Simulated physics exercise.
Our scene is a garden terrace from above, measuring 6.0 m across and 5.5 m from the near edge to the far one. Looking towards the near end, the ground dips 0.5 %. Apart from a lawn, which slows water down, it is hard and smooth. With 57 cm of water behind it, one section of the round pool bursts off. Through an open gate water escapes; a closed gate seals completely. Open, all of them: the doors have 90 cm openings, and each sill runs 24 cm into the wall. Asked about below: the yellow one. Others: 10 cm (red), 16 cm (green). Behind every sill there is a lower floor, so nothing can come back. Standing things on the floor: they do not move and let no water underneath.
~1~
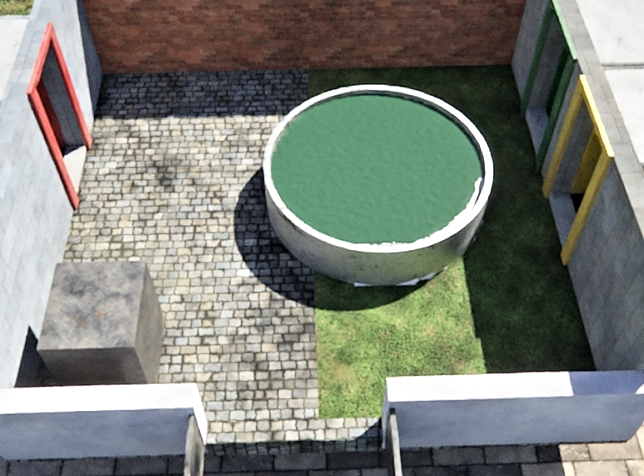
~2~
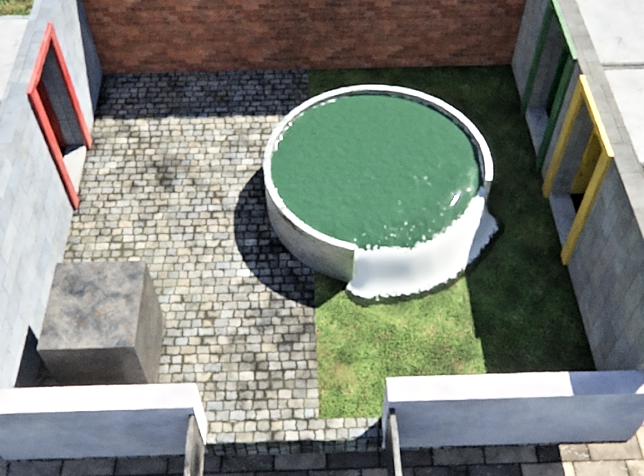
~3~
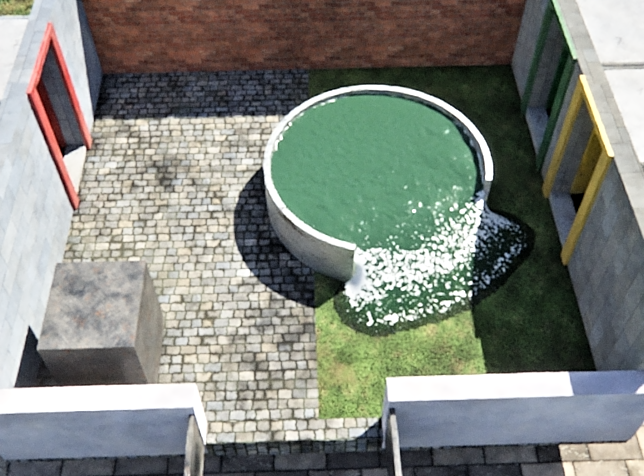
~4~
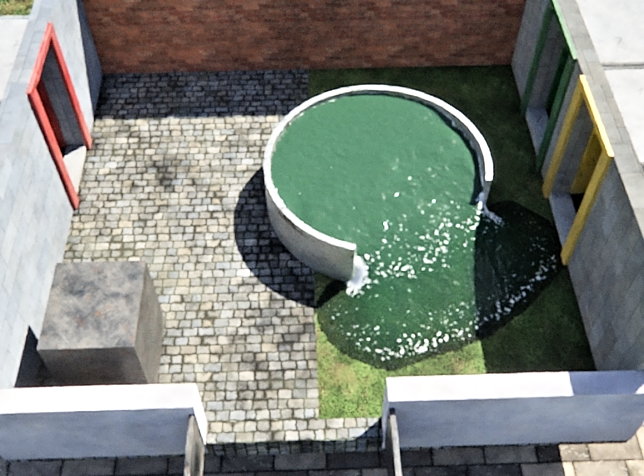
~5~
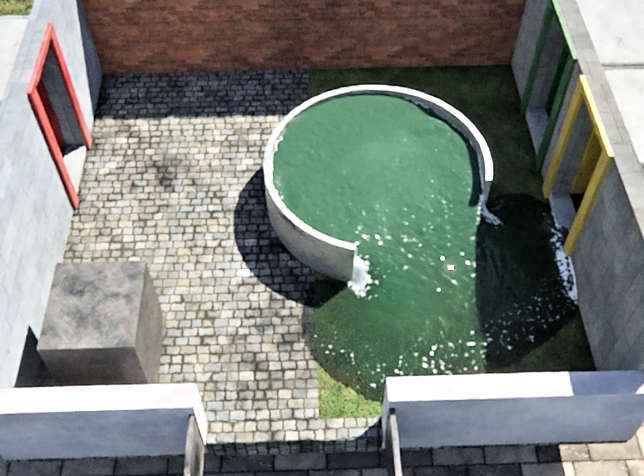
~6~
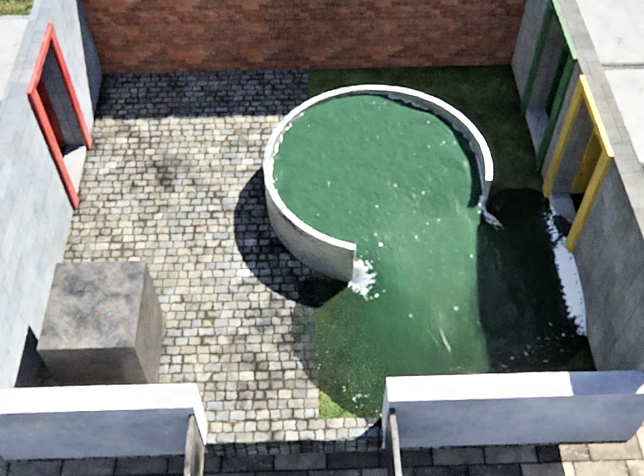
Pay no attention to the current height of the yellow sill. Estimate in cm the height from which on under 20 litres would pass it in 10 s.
I would say 16 cm.
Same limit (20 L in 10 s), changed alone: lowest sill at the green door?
At the green door you'd want roughly 6.0 cm.
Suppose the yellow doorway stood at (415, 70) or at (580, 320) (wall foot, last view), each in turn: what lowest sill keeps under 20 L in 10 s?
Minimums: Roughly 6.5 cm and 33 cm.
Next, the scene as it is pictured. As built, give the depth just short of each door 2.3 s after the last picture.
Red door: 0 cm; yellow door: 18 cm; green door: 4 cm.
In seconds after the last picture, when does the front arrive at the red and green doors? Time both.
Arrival times - red 4.0 seconds, green 1.4 seconds.
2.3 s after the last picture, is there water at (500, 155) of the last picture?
By then it is awash.
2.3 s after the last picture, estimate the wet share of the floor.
Approximately 35 % of it.
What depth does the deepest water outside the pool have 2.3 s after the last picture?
It gets to close to 32 centimetres there.
Then, 0.7 s after the last picture water covers 25 % of the floor, deepest (50 cm) near (565, 394); 13 cm at the yellow door, 5 litres in over its 12 cm sill.
Then, 2.3 s after the last picture water covers 35 % of the floor, deepest (32 cm) near (517, 412); 18 cm at the yellow door, 17 litres in over its 12 cm sill.
Then, 9.3 s after the last picture water covers 100 % of the floor, deepest (12 cm) near (551, 411); 9 cm at the yellow door, 65 litres in over its 12 cm sill.
At the yellow door as built, the water peaked near 20 cm, 2.7 s after the last picture.
With a sill of 13.5 cm, 47 litres would have come in within the 10 s; with 18 cm, 11 litres. So under 20 litres takes about 16 cm.
